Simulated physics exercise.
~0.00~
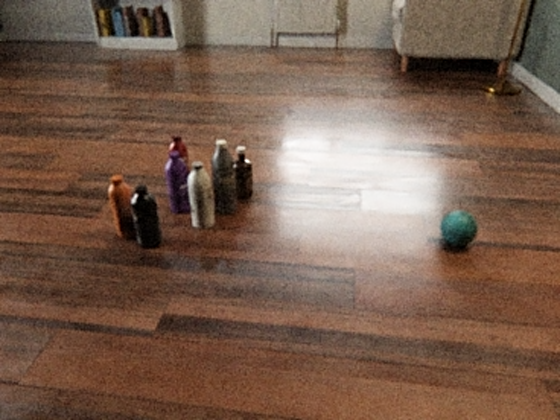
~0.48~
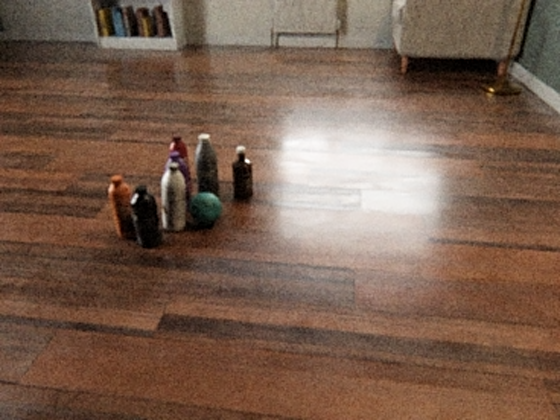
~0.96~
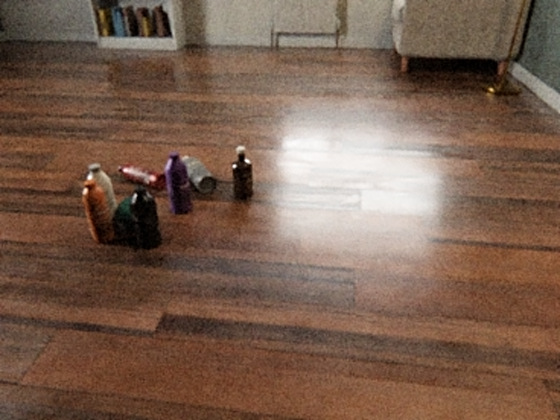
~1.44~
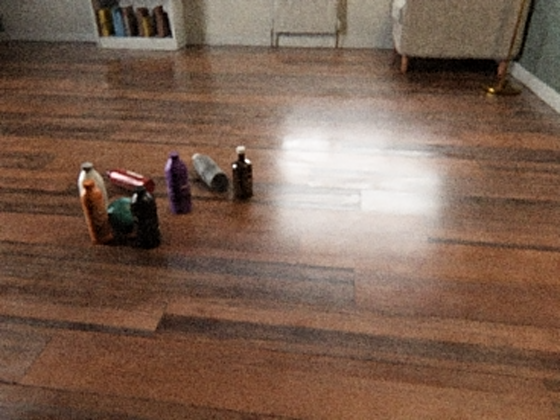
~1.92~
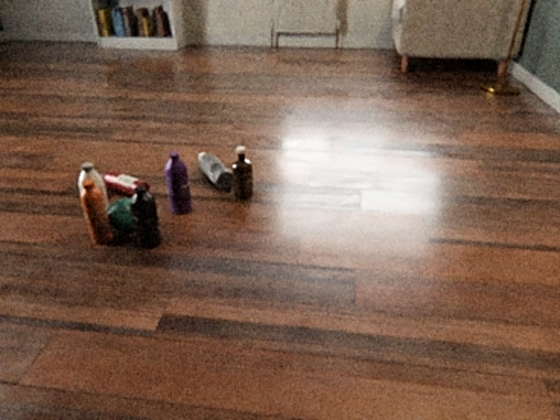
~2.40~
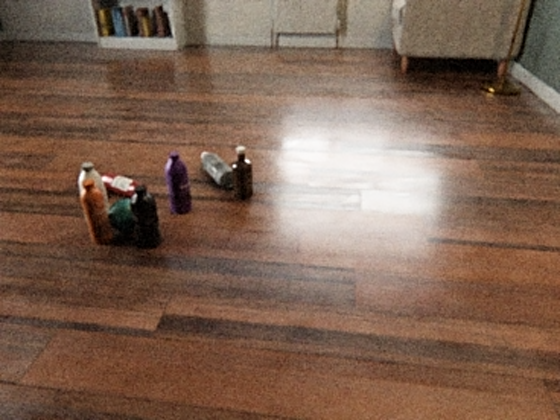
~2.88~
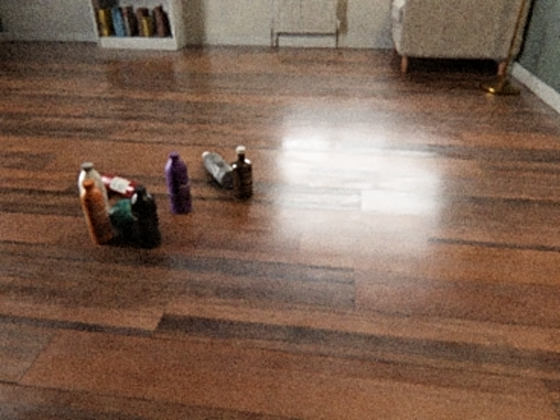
On a wooden floor, a turquoise ball rolling left into bottles, toppling the grey and red ones and shifting white and orange.
